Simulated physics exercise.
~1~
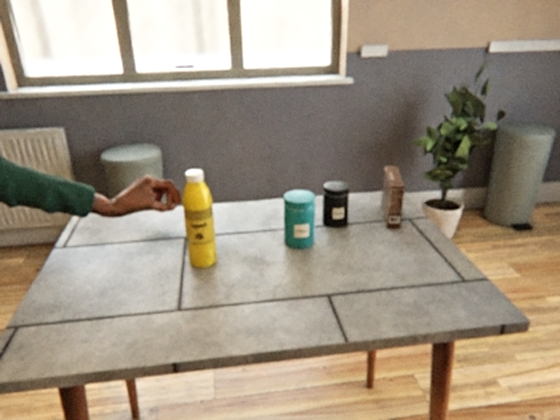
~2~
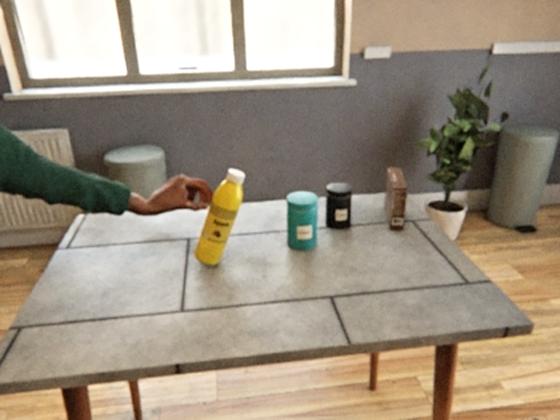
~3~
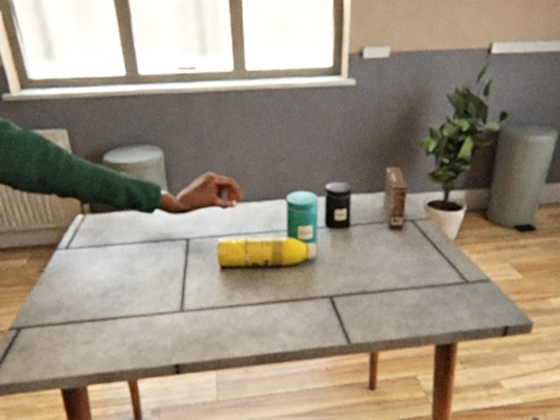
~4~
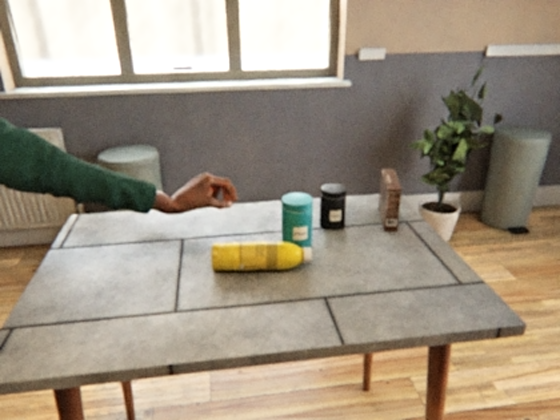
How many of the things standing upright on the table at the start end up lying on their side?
One of them, the yellow bottle, ends up lying on its side.
